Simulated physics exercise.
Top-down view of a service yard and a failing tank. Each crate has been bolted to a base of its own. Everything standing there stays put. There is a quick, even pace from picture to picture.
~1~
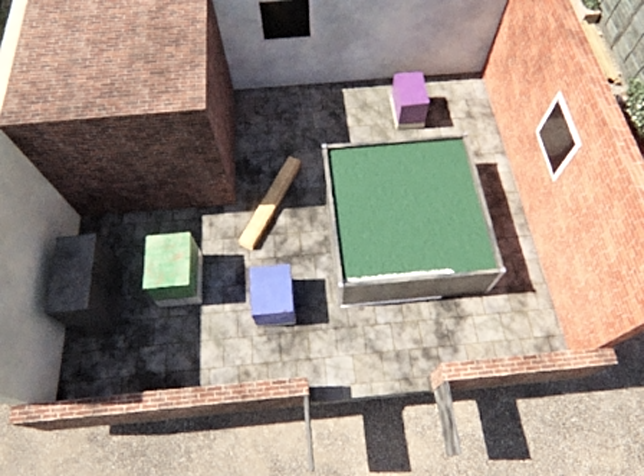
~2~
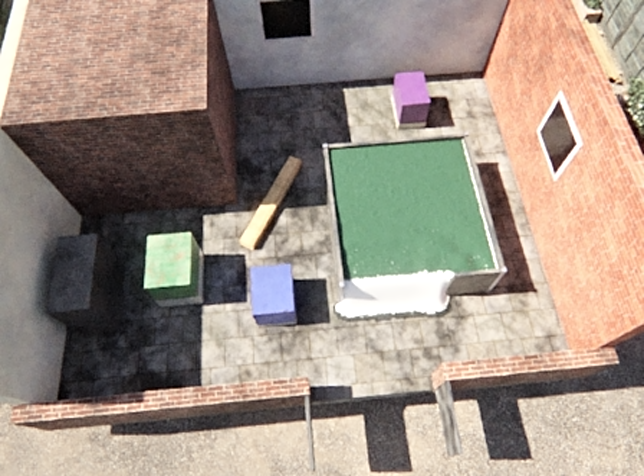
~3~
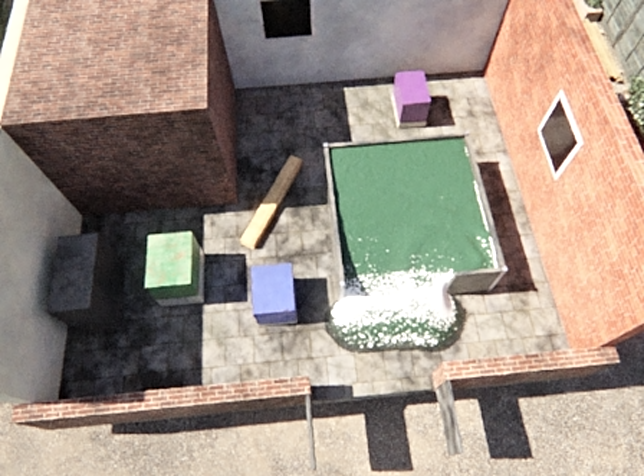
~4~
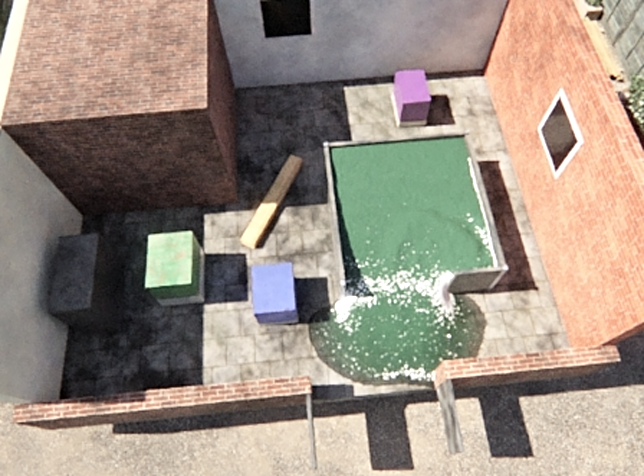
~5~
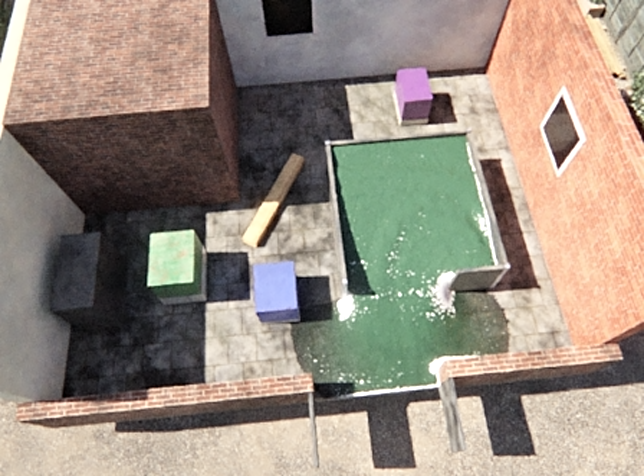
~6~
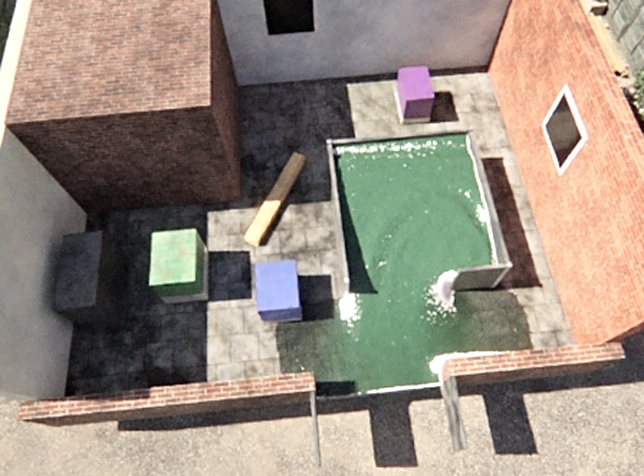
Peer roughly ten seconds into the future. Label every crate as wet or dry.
Purple crate: Dry; green crate: Dry; blue crate: Dry.
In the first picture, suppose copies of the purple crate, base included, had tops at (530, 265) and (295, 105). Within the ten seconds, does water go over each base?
I'd expect the first one gets submerged and the next one is left untouched.
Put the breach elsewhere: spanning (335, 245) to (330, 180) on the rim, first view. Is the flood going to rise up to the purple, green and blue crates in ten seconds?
Purple crate is spared; green crate is wetted; blue crate takes water.
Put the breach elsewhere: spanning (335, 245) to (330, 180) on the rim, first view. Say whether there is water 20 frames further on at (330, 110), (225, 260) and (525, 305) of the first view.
Taking them in turn, I get sodden, then sodden, then left untouched.
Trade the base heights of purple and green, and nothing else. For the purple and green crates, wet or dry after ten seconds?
Result - purple: Untouched; green: Untouched.
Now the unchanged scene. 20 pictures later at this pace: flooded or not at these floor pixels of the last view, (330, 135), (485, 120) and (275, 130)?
First spot clear, second spot swamped, third spot clear.
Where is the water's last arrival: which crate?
Result - the purple-painted one.
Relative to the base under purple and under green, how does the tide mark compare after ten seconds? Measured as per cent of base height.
70 and 20 per cent, in that order.
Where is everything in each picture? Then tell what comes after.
The first frame shows still water in the tank at (407, 207).
In the second frame, the front is at (337, 307), out from the gap at (394, 292).
In the third frame, water pours out at (395, 292) and has run to (332, 329).
In the fourth frame, the front is at a hidden place, out from the gap at (395, 291).
In the fifth frame, water pours out at (397, 290) and has run to a hidden place.
In the sixth frame, the front is at a hidden place, out from the gap at (399, 289).
A moment on, water covers 20 % of the floor; the purple crate not reached, the green crate not reached, the blue crate water round its plinth.
Next, water covers 30 % of the floor; the purple crate not reached, the green crate not reached, the blue crate water round its plinth.
Then, water covers 45 % of the floor; the purple crate not reached, the green crate water round its plinth, the blue crate water round its plinth.
Later, water covers 60 % of the floor; the purple crate water round its plinth, the green crate water round its plinth, the blue crate water round its plinth.
In the end, water covers 90 % of the floor; the purple crate stayed above the water, the green crate stayed above the water, the blue crate stayed above the water.
